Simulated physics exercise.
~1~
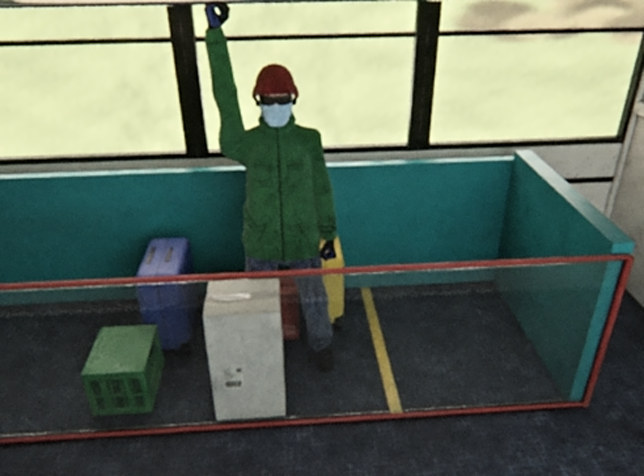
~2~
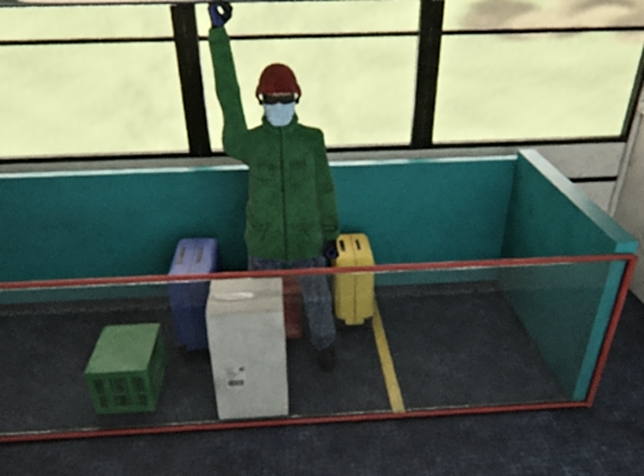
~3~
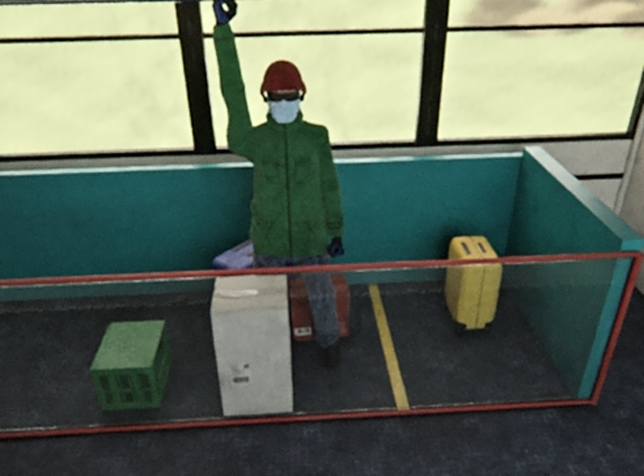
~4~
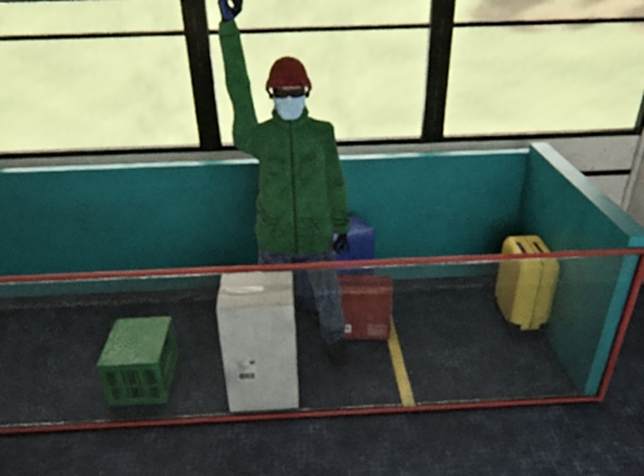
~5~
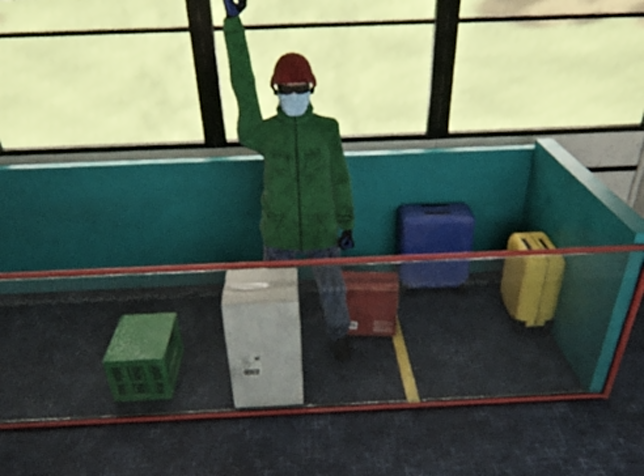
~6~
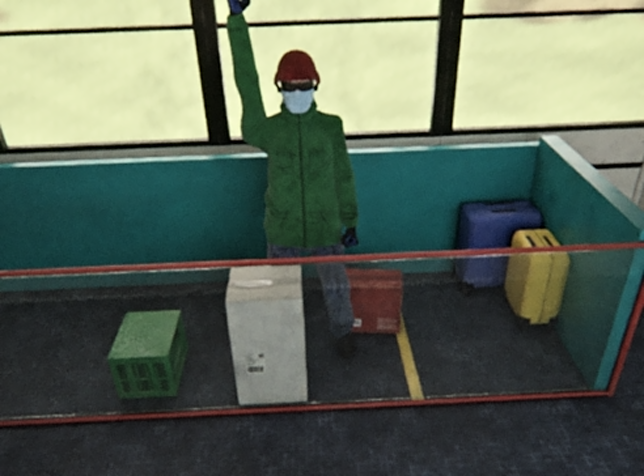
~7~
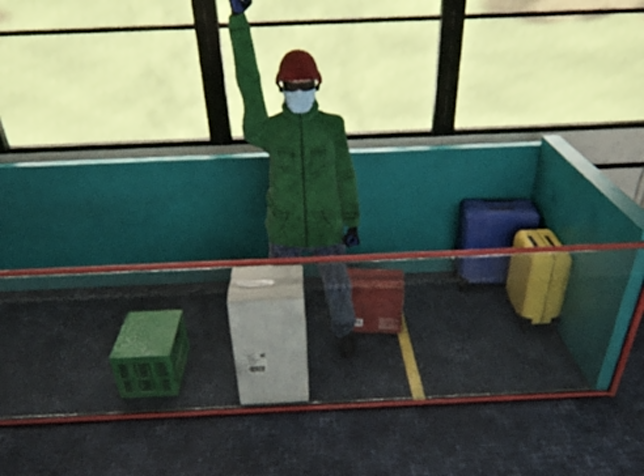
A blue case and a smaller yellow case start rolling to the right behind a person in a green jacket and red helmet, who stands in a bus bay with one arm raised. The yellow case leads, crossing the yellow floor line and stopping near the right wall. A red box slides a short way right and halts just short of the line. The blue case passes behind the person, emerges, crosses the line and comes to rest beside the yellow one. The green crate and tall white item never shift, remaining left of the line.
